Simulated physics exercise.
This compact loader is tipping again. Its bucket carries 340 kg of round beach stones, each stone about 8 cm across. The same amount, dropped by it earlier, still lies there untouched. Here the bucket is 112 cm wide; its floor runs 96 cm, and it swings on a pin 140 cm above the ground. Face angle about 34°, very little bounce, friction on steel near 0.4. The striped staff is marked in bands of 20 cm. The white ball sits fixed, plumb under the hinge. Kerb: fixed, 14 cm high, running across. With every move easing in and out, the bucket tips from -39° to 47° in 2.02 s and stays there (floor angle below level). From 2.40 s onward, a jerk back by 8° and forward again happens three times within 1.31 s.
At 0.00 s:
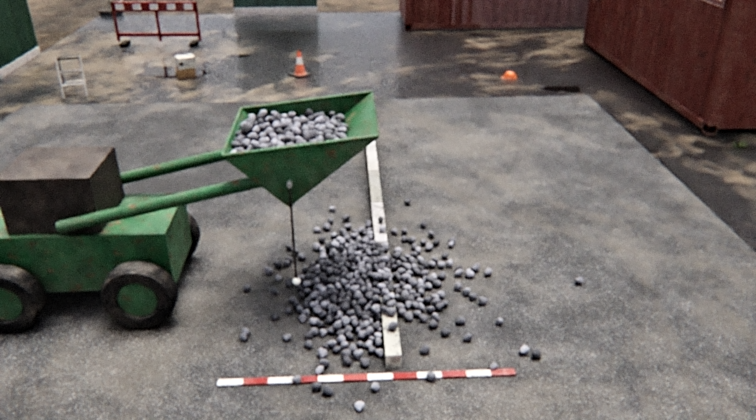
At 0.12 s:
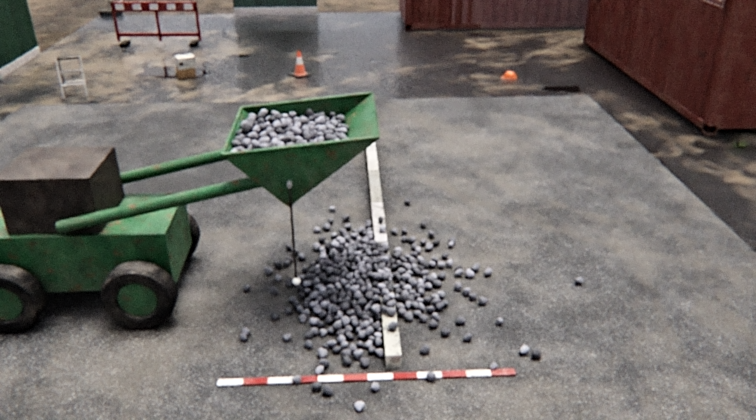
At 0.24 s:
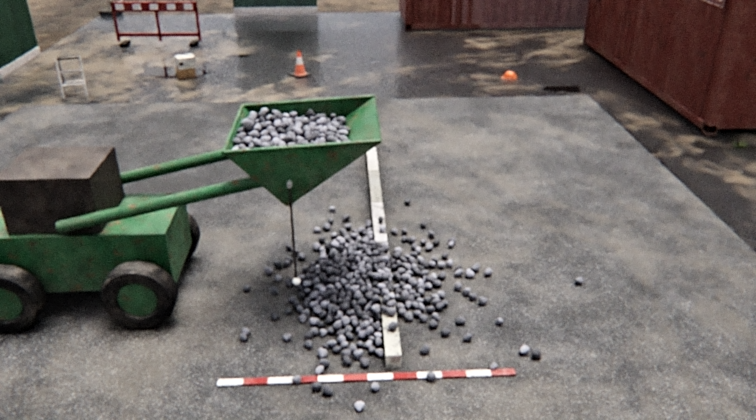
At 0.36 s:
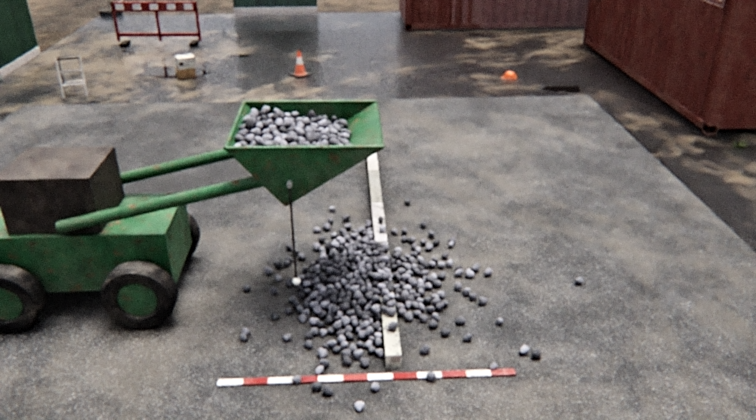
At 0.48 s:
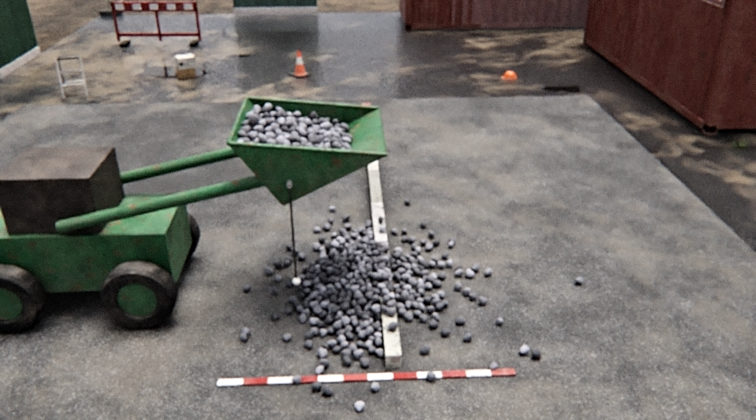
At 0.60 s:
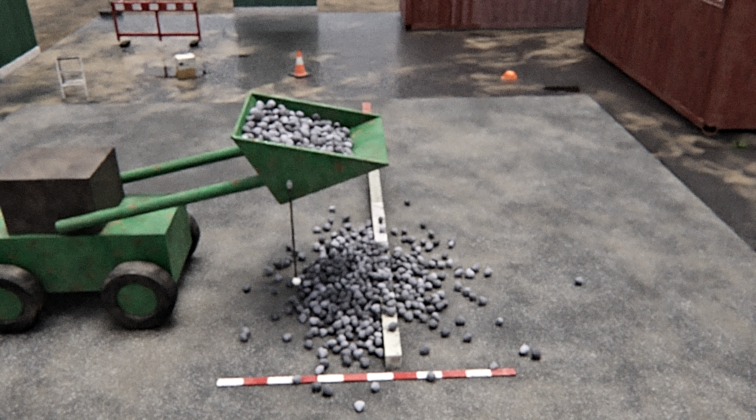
On a grey paved yard with red containers behind, a green loader holds a bucket of round grey stones above a scattered pile lying across a pale kerb, and slowly tilts the bucket's right-hand lip downward, the stones shifting slightly.
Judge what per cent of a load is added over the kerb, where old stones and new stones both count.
The amount added is about 81 per cent of a load.
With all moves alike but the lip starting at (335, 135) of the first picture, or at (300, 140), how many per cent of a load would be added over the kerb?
25 % and 5 %.
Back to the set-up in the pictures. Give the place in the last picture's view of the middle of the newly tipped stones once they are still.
The middle lies near (425, 275) in the last picture.
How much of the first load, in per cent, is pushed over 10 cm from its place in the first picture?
I'd say roughly 15 per cent of them.
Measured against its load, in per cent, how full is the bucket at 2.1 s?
Roughly 5 per cent of its load.
After 1.5 s the floor is at 34°; in per cent of one load, 93 in the bucket, 88 on this side of the kerb, 18 over the kerb; the foremost stones are at (506, 300).
After 2.1 s the floor is at 47°; in per cent of one load, 4 in the bucket, 120 on this side of the kerb, 76 over the kerb; the foremost stones are at (512, 307).
After 4.2 s the floor is at 47°; in per cent of one load, 0 in the bucket, 101 on this side of the kerb, 99 over the kerb; the foremost stones are at (568, 263).
After 6.7 s the floor is at 47°; in per cent of one load, 0 in the bucket, 101 on this side of the kerb, 99 over the kerb; the foremost stones are at (568, 263). Net gain over the kerb, 81.
